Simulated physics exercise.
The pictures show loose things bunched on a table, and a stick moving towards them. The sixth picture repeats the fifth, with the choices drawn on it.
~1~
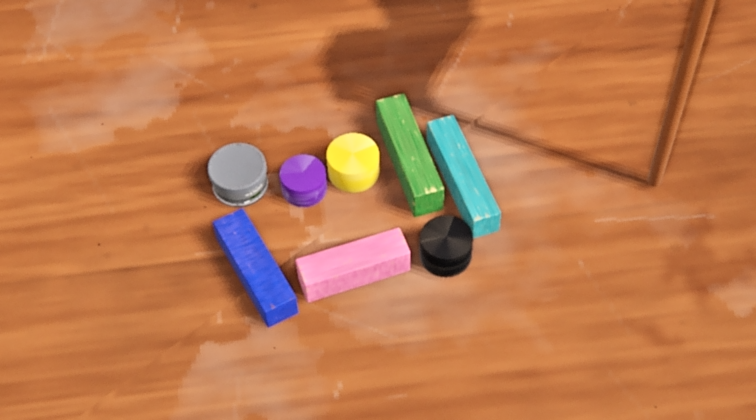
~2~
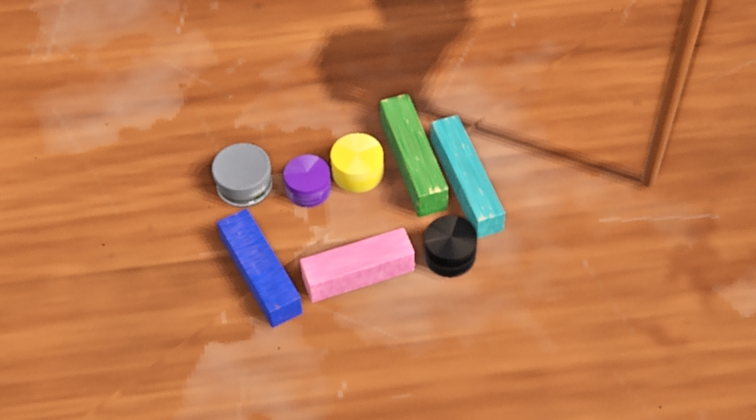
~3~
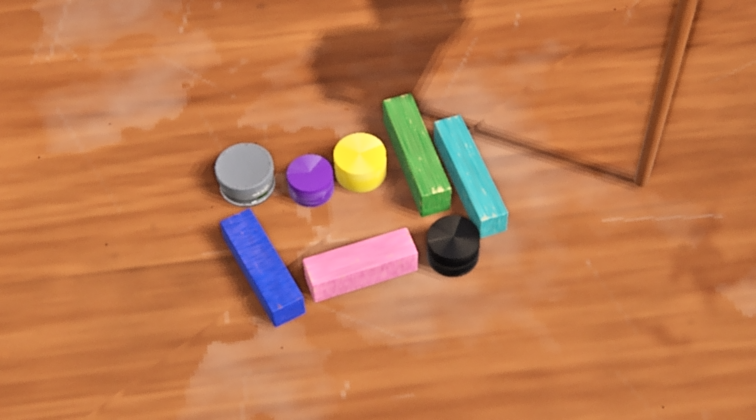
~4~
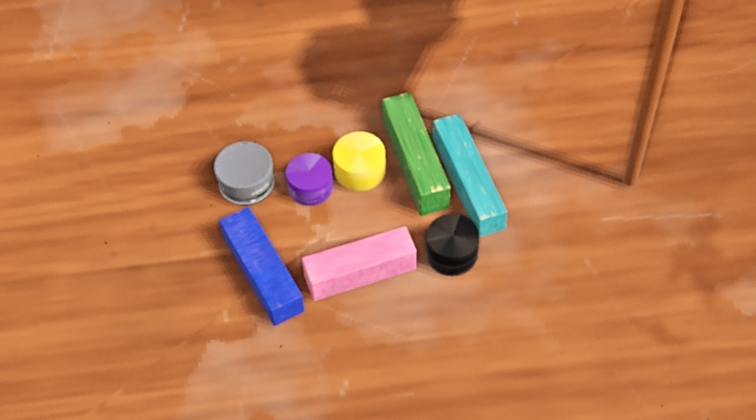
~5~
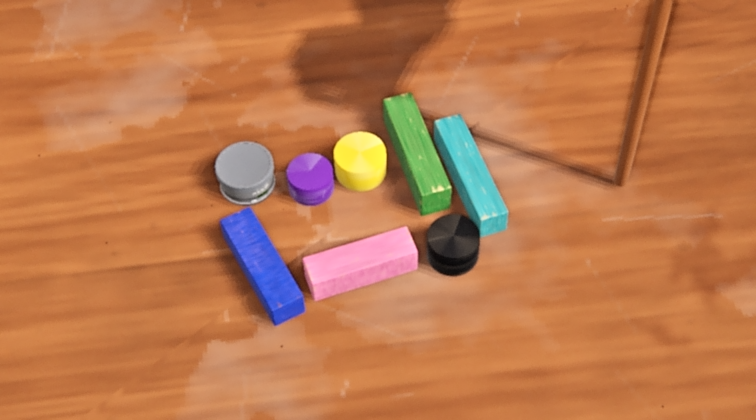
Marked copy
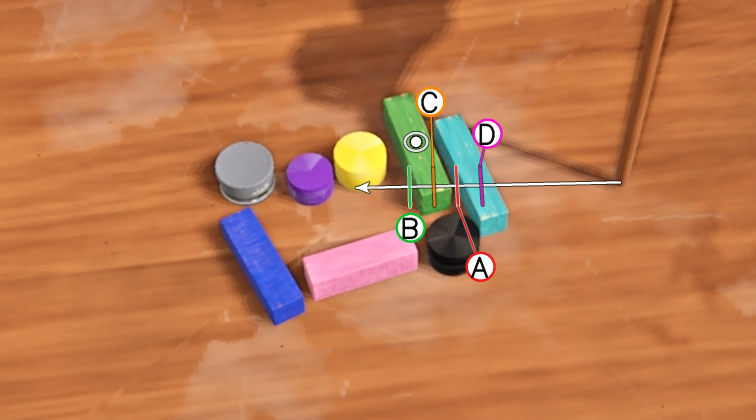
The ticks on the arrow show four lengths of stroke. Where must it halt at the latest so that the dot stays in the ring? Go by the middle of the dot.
As far as tick D.
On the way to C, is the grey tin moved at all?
No.
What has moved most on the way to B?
The turquoise bar.
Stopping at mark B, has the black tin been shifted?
Yes.
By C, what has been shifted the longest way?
It is the turquoise bar.
On the copy, A at (457, 186); B at (409, 187); C at (434, 186); D at (481, 185); the arrow from (620, 182) to (356, 188); the white dot at (416, 142).
On D. First, foot of the stick (568, 185).
Then, foot of the stick (515, 186).
Finally, foot of the stick (481, 187); turquoise bar (458, 175); the dot is still in its ring.
By contrast, A shifts the dotted thing to (402, 155); B shifts the dotted thing to (372, 145); C shifts the dotted thing to (386, 152).
